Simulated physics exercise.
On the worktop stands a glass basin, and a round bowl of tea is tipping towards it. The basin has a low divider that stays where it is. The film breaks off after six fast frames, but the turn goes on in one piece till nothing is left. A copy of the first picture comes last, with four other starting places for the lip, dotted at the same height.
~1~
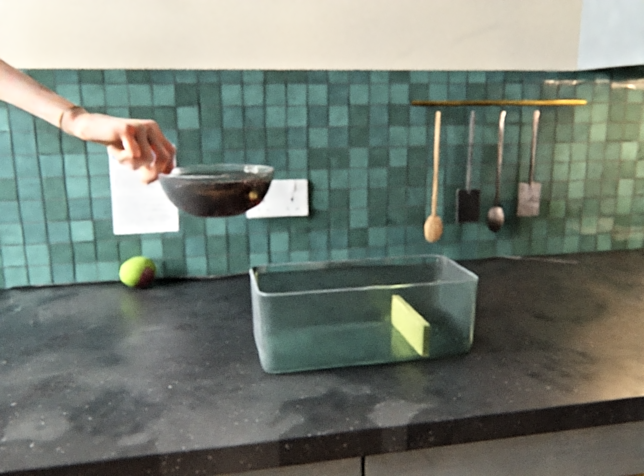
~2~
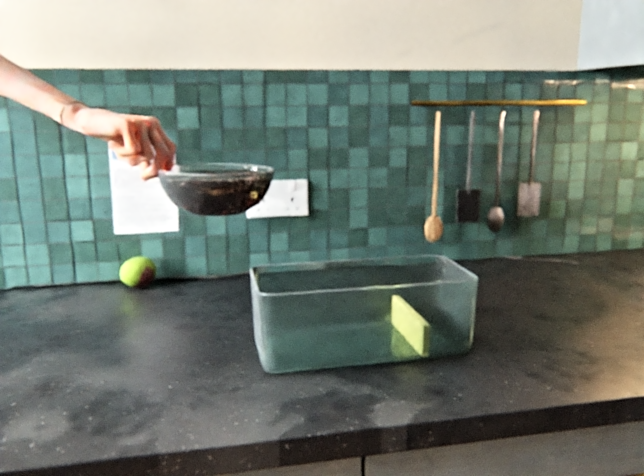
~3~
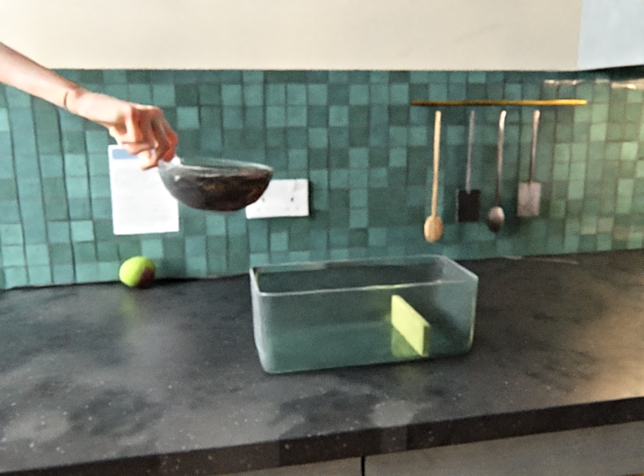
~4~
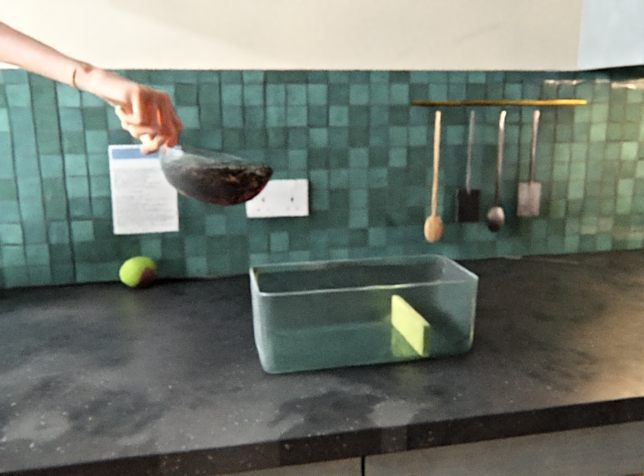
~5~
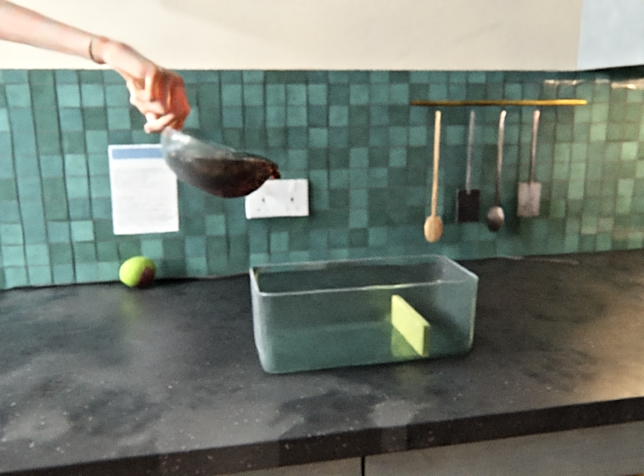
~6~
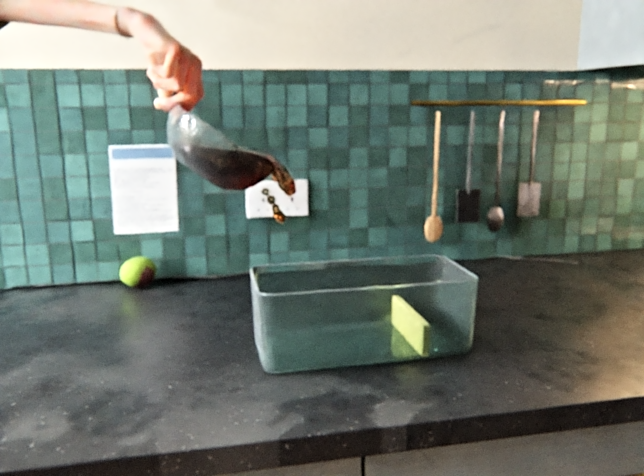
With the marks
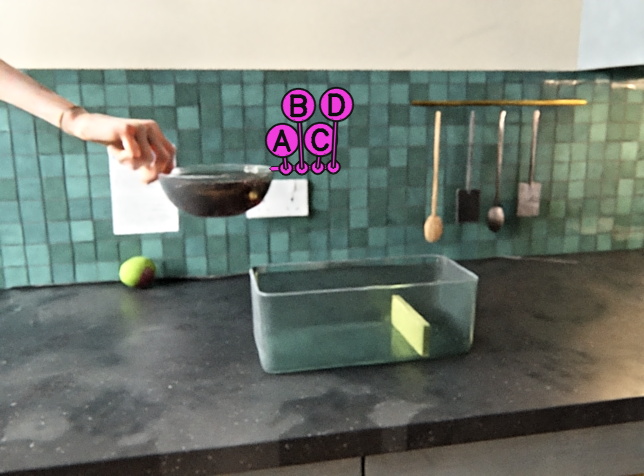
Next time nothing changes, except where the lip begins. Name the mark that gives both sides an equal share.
Choose D.
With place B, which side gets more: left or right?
The left side.
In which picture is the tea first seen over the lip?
In picture 4.
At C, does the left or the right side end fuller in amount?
More ends on the left.
On the marked copy, A at (286, 168); B at (301, 167); C at (317, 167); D at (333, 166).
With A, about 92 % ends left of the wall and 6 % right of it.
With B, about 90 % ends left of the wall and 3 % right of it; 6 % is lost outside.
With C, about 78 % ends left of the wall and 20 % right of it.
With D, about 51 % ends left of the wall and 46 % right of it.
